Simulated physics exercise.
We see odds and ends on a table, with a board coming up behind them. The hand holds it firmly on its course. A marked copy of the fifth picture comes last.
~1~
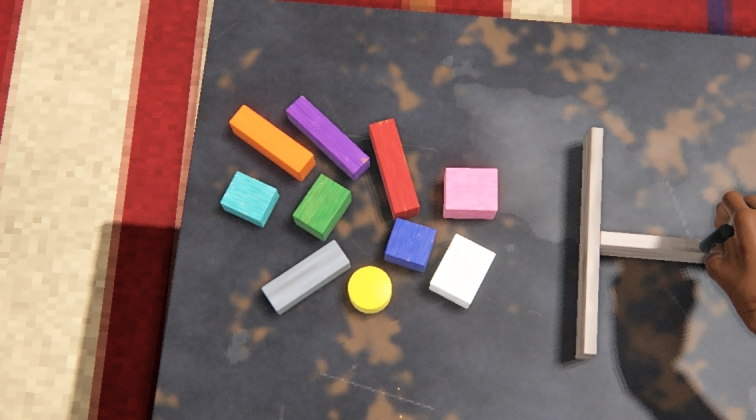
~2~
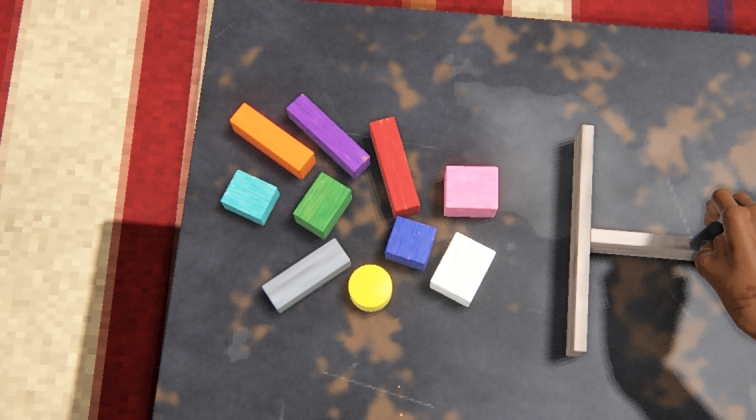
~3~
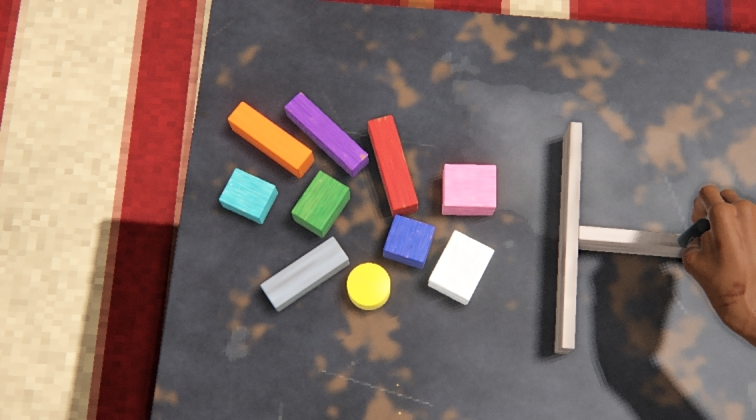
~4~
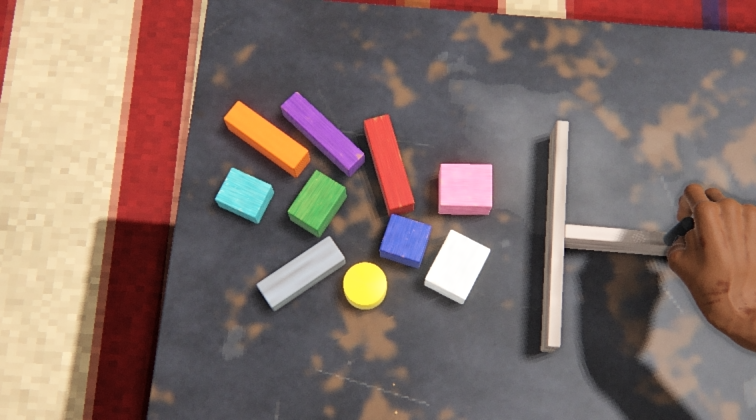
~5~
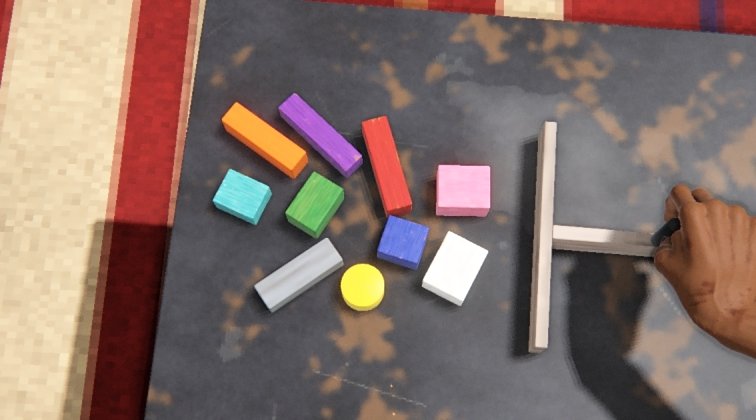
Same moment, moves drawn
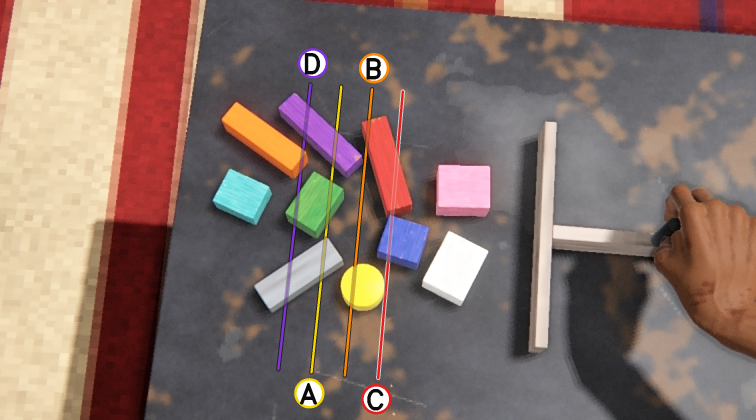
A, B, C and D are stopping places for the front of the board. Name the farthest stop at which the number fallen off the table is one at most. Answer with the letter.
At D, and not beyond.
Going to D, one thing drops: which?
It is the turquoise block.
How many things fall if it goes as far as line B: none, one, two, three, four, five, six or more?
By then, none.
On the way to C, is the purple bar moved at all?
Yes.
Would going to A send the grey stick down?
By then, no.
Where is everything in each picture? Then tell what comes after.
The first frame shows blue block (410, 245); yellow tin (370, 291); green block (323, 208).
The second frame shows board (585, 235); turquoise block (251, 198).
The third frame shows board (573, 232); pink block (469, 190).
The fourth frame shows board (558, 230); grey stick (302, 274).
The fifth frame shows board (546, 231); purple bar (321, 136); blue block (403, 242); yellow tin (363, 288).
On the marked copy, A at (327, 224); B at (359, 226); C at (391, 229); D at (295, 221).
Following D. Soon after the start, board (456, 224); white block (422, 270); red bar (381, 168).
Later, board (364, 216); turquoise block (222, 195); orange stick (238, 131).
In the end, board (297, 210); turquoise block over the edge; orange stick (197, 119); one fallen.
As for the rest, A is within the limit but short; B is within the limit but short; C is within the limit but short.
